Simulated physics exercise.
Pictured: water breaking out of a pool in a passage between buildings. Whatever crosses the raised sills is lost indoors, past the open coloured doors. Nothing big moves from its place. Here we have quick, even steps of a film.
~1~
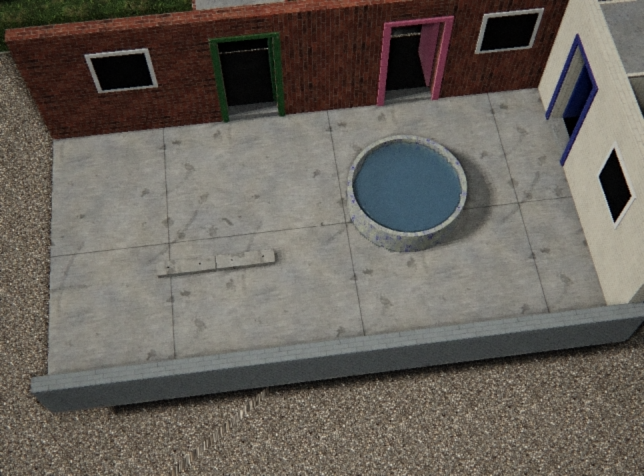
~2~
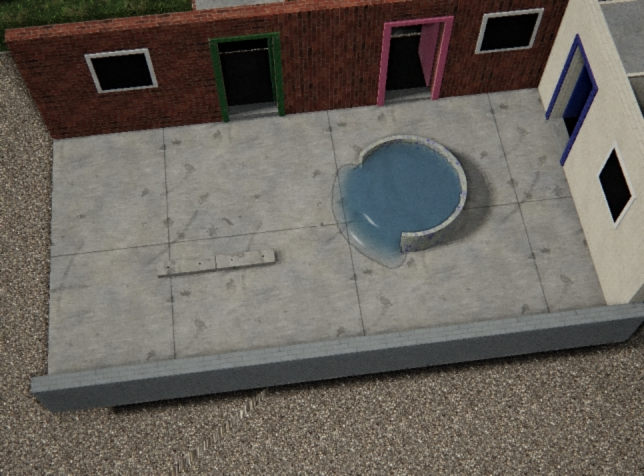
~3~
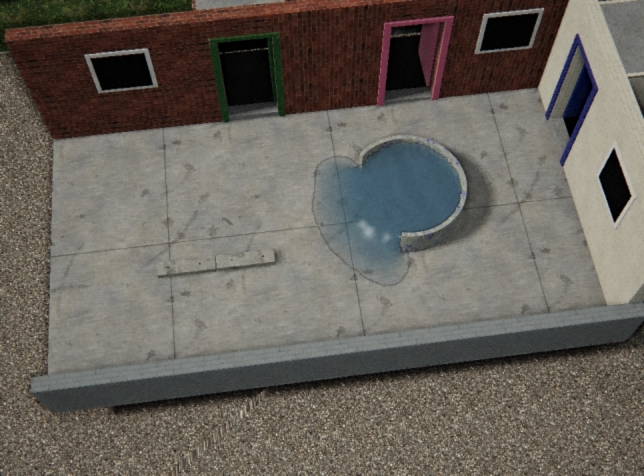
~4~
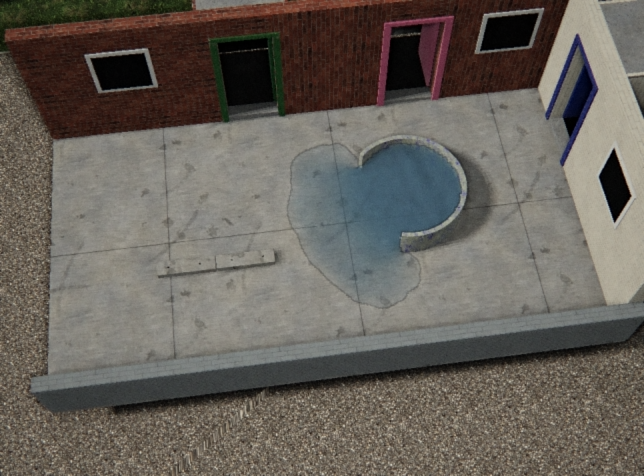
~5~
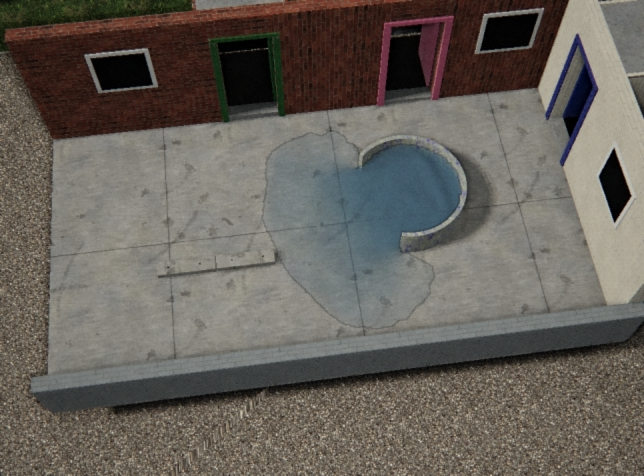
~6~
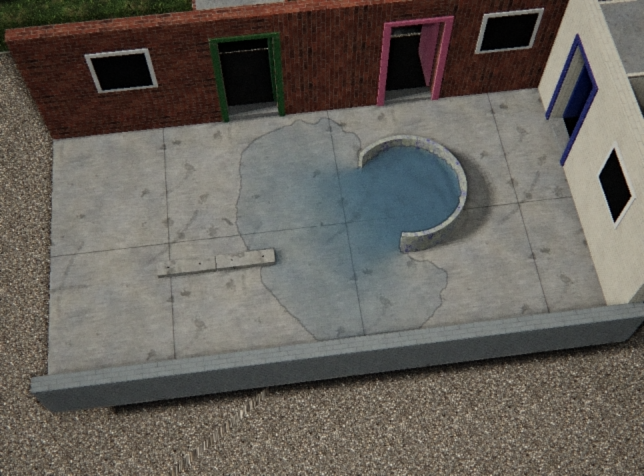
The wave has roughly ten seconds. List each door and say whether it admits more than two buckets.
My prediction: Pink door: Never surpasses it; blue door: Never surpasses it; green door: Never surpasses it.
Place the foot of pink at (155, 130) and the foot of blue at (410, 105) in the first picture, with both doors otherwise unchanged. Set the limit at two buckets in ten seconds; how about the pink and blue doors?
I'd put the pink door as under and the blue door as under.
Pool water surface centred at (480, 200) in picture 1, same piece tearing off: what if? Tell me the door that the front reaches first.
The green one is the first one.
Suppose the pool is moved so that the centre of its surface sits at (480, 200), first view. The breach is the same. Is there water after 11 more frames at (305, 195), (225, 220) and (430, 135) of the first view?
Going through the three places: In the spill, in the spill, out of reach.
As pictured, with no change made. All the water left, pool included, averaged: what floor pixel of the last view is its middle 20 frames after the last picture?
Point: (248, 248).
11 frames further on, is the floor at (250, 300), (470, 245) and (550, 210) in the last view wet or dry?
First spot soaked, second not wet, third not wet.
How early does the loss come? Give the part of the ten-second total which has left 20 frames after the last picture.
My guess would be around 25 percent.
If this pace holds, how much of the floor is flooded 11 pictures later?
50 %.
A moment on, water covers 35 % of the floor; the pink door not reached, the blue door not reached, the green door wet at the sill, nothing in.
Next, water covers 50 % of the floor; the pink door not reached, the blue door not reached, the green door wet at the sill, nothing in.
Then, water covers 60 % of the floor; the pink door not reached, the blue door not reached, the green door wet at the sill, nothing in.
Later, water covers 55 % of the floor; the pink door not reached, the blue door not reached, the green door wet at the sill, nothing in.
In the end, water covers 50 % of the floor; the pink door not reached, the blue door not reached, the green door wet at the sill, nothing in.
